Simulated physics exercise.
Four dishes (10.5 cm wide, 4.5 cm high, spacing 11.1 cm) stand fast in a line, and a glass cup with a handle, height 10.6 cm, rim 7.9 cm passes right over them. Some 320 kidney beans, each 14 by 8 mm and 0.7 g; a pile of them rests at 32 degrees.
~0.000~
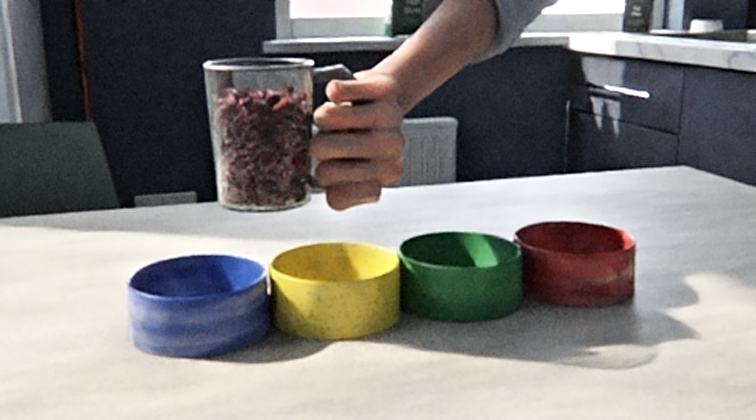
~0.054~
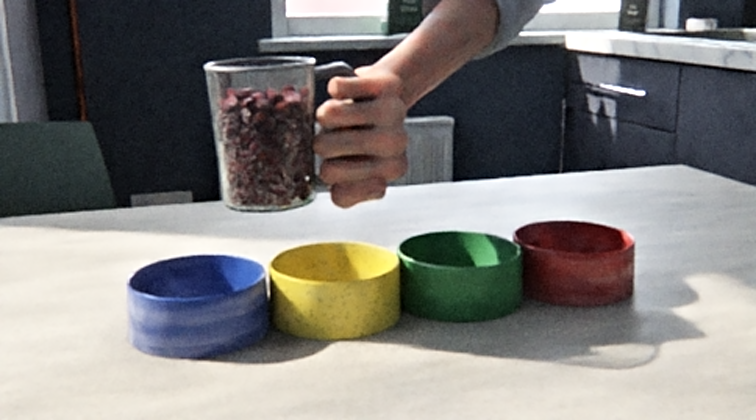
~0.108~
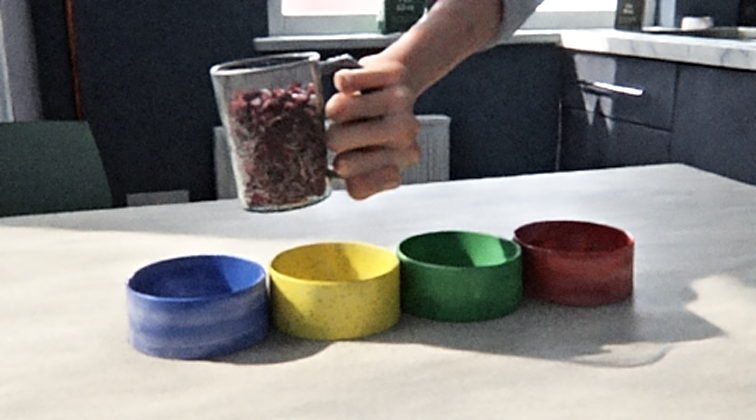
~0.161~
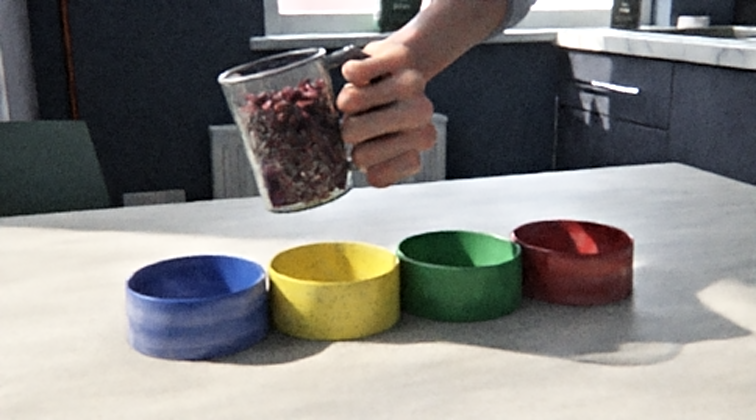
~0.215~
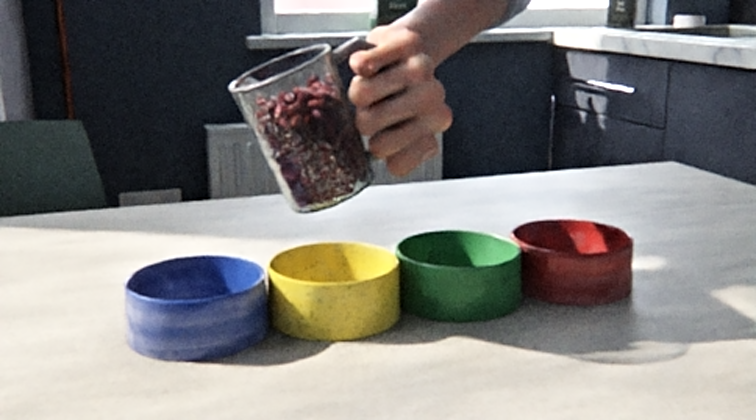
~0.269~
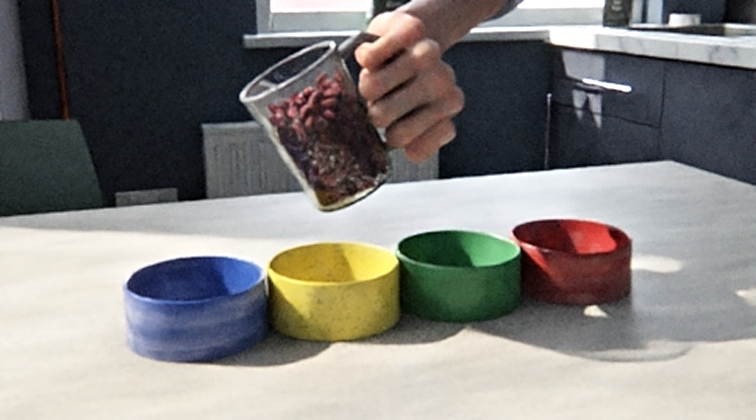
A hand moves a glass cup of red beans rightward above four dishes, tilting it left.
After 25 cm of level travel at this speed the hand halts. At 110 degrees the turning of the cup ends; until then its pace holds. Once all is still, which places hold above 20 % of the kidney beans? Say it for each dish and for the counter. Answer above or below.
Red below, blue below, green above, yellow below, counter below.
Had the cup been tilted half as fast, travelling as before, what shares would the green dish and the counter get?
Green 100, counter 0.
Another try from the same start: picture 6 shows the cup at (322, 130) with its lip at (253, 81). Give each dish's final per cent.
Red 0, blue 0, green 100, yellow 0.
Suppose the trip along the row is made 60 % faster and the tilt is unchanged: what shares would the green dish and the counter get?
Green 100; counter 0.
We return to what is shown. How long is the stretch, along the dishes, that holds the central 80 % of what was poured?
About 7 cm.
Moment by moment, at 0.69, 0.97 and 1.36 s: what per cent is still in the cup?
In turn: 100, 70, 30.
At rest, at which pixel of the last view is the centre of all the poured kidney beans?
Around (465, 271).
After 0.69 s, tilt 88 degrees; cup holds 100 %.
After 0.97 s, tilt 110 degrees; cup holds 70 %, green 20 %, yellow 5 %.
Then, at 1.36 s, tilt 110 degrees; cup holds 30 %, green 60 %, yellow 5 %.
By 2.8 s all is still; red 0 %, blue 0 %, green 95 %, yellow 5 %, counter 5 %.
